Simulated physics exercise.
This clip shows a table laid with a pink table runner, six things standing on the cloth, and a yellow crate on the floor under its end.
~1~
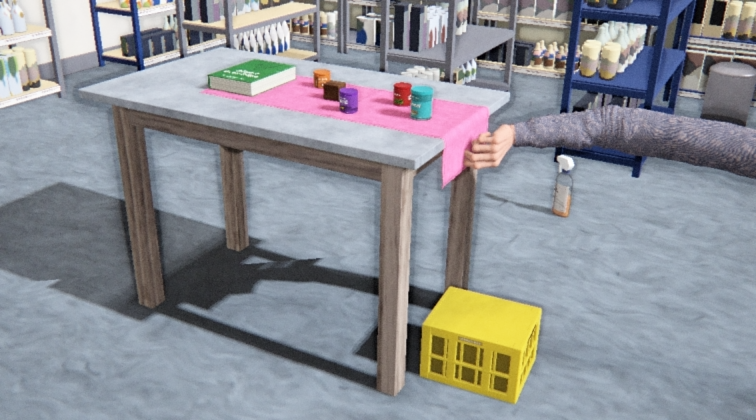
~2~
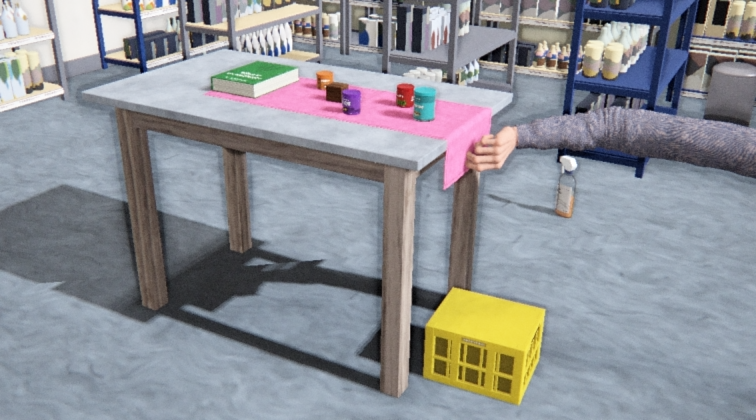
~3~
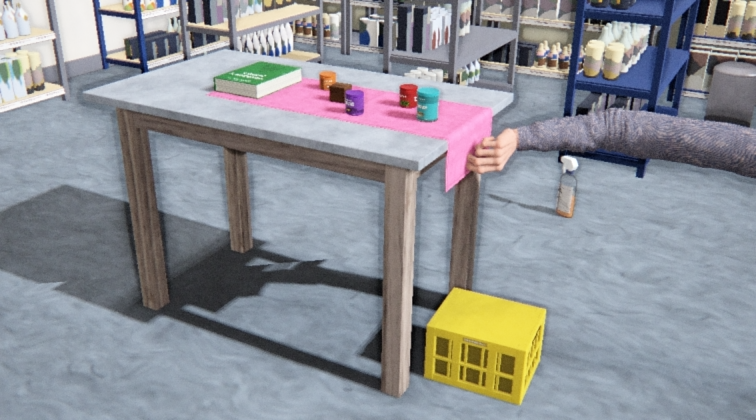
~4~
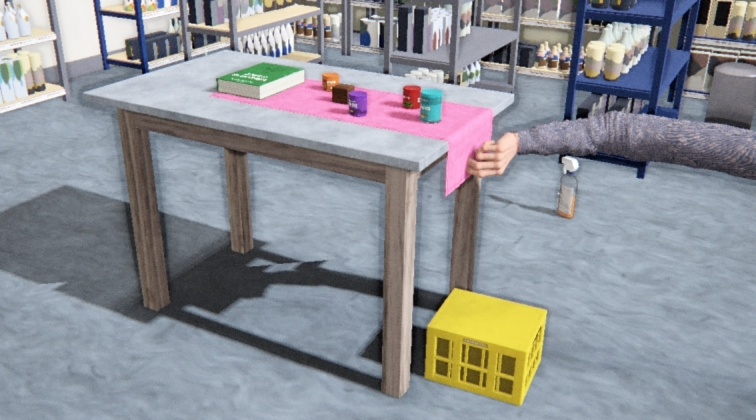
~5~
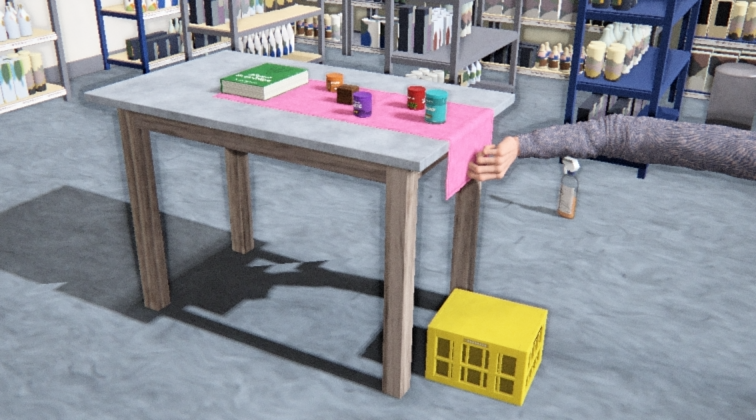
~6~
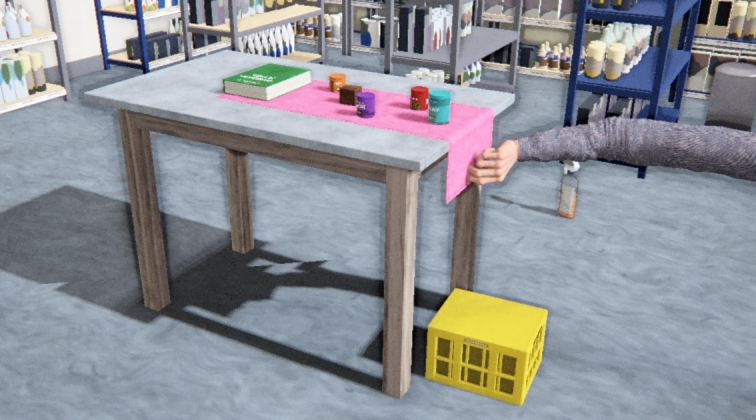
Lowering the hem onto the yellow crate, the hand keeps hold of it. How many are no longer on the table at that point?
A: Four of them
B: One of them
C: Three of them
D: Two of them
A.
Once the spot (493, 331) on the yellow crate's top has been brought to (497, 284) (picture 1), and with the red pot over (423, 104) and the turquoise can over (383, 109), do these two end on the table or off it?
The red pot is lost; the turquoise can is lost.
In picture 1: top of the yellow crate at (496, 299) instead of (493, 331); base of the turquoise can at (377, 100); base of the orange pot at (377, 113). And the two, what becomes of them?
Result - the turquoise can comes off, and the orange pot comes off.
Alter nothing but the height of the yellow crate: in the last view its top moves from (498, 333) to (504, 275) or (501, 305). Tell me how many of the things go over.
Then 2 and 3.
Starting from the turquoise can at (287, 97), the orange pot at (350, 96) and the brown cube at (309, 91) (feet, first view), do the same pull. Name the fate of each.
In the end the turquoise can is still on top, the orange pot is no longer on top, and the brown cube is still on top.
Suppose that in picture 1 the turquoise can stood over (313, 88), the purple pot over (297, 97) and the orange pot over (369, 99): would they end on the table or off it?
The turquoise can will stay where it is, the purple pot will stay where it is, and the orange pot will end up down.
Early on, hem near (467, 236); turquoise can gone.
Midway, hem near (466, 279); turquoise can, red pot and purple pot gone.
Near the end, hem on the crate; turquoise can, red pot, purple pot and brown cube gone.
Finally, hem on the crate; turquoise can, red pot, purple pot and brown cube gone. It carries off four.
